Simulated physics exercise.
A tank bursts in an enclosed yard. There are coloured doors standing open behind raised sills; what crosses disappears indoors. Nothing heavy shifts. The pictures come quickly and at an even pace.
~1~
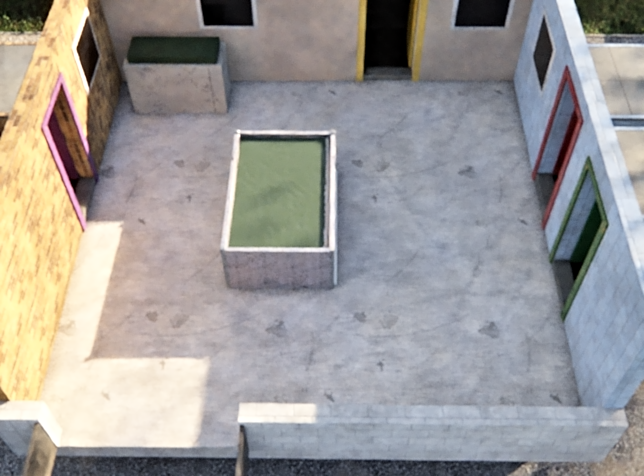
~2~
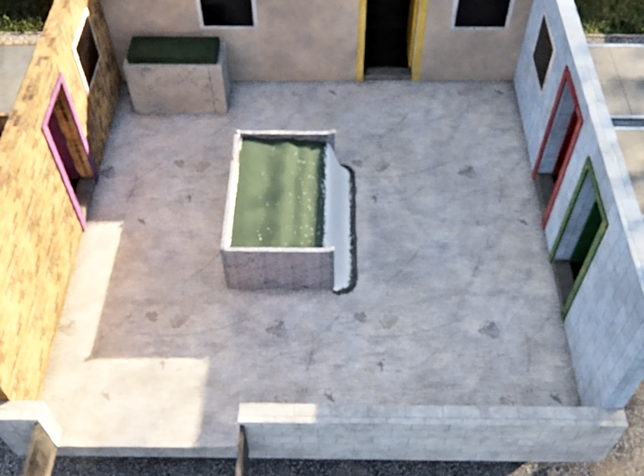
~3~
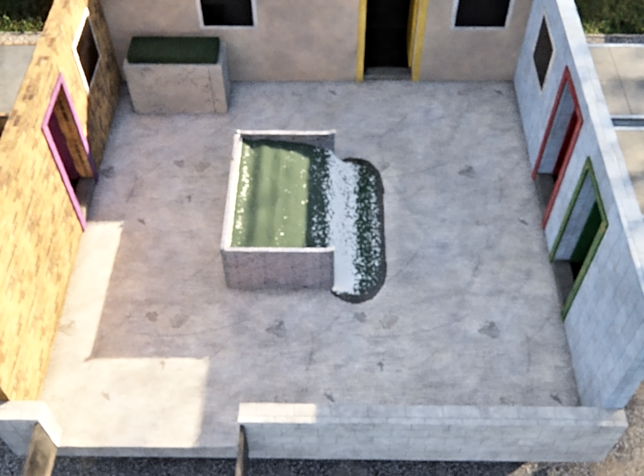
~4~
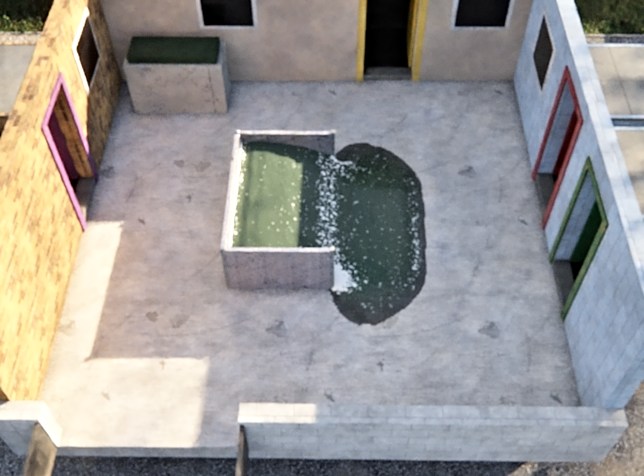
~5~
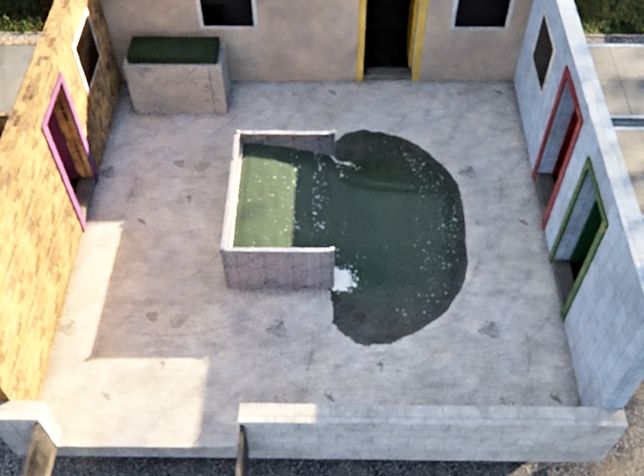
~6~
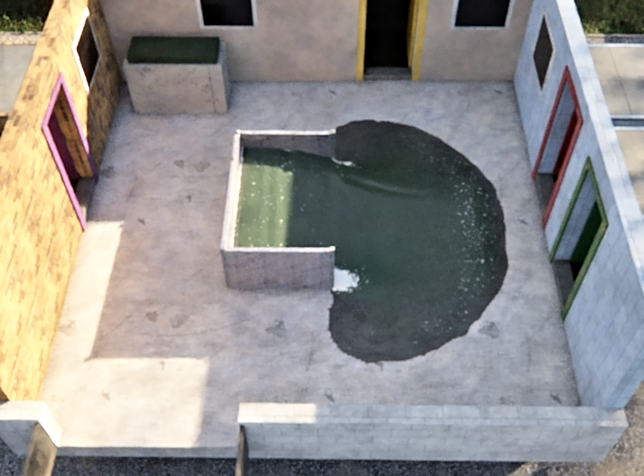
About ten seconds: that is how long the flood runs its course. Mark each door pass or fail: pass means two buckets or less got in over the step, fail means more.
Red door - fail, purple door - pass, yellow door - pass, green door - fail.
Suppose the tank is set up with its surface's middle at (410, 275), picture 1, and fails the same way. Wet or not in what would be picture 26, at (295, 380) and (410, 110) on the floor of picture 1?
Spot one ends up sodden, spot two sodden.
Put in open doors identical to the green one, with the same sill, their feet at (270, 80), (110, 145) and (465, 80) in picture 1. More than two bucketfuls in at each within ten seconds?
Well, the first is below the limit, the next is below the limit, and the last is above the limit.
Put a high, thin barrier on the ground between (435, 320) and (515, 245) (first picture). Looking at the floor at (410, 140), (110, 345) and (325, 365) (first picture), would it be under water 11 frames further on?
Log, spots one to three: Swamped; spared; spared.
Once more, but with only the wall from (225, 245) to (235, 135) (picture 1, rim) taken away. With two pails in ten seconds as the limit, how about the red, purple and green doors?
The red door remains within the limit, the purple door tops the limit and the green door remains within the limit.
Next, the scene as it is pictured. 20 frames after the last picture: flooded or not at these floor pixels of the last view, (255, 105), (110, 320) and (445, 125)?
Result, in that order: Not wetted / not wetted / wetted.
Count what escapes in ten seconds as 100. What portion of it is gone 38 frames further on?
Near 75 in a hundred, I reckon.
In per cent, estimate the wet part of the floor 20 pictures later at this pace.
Roughly 45 percent.
A moment on, water covers 40 % of the floor; the red door over two buckets in, the purple door not reached, the yellow door not reached, the green door over two buckets in.
Next, water covers 40 % of the floor; the red door far over two buckets in, the purple door not reached, the yellow door wet at the sill, nothing in, the green door far over two buckets in.
Then, water covers 45 % of the floor; the red door far over two buckets in, the purple door not reached, the yellow door wet at the sill, nothing in, the green door far over two buckets in.
Later, water covers 85 % of the floor; the red door far over two buckets in, the purple door not reached, the yellow door wet at the sill, nothing in, the green door far over two buckets in.
In the end, water covers 95 % of the floor; the red door far over two buckets in, the purple door wet at the sill, nothing in, the yellow door wet at the sill, nothing in, the green door far over two buckets in.
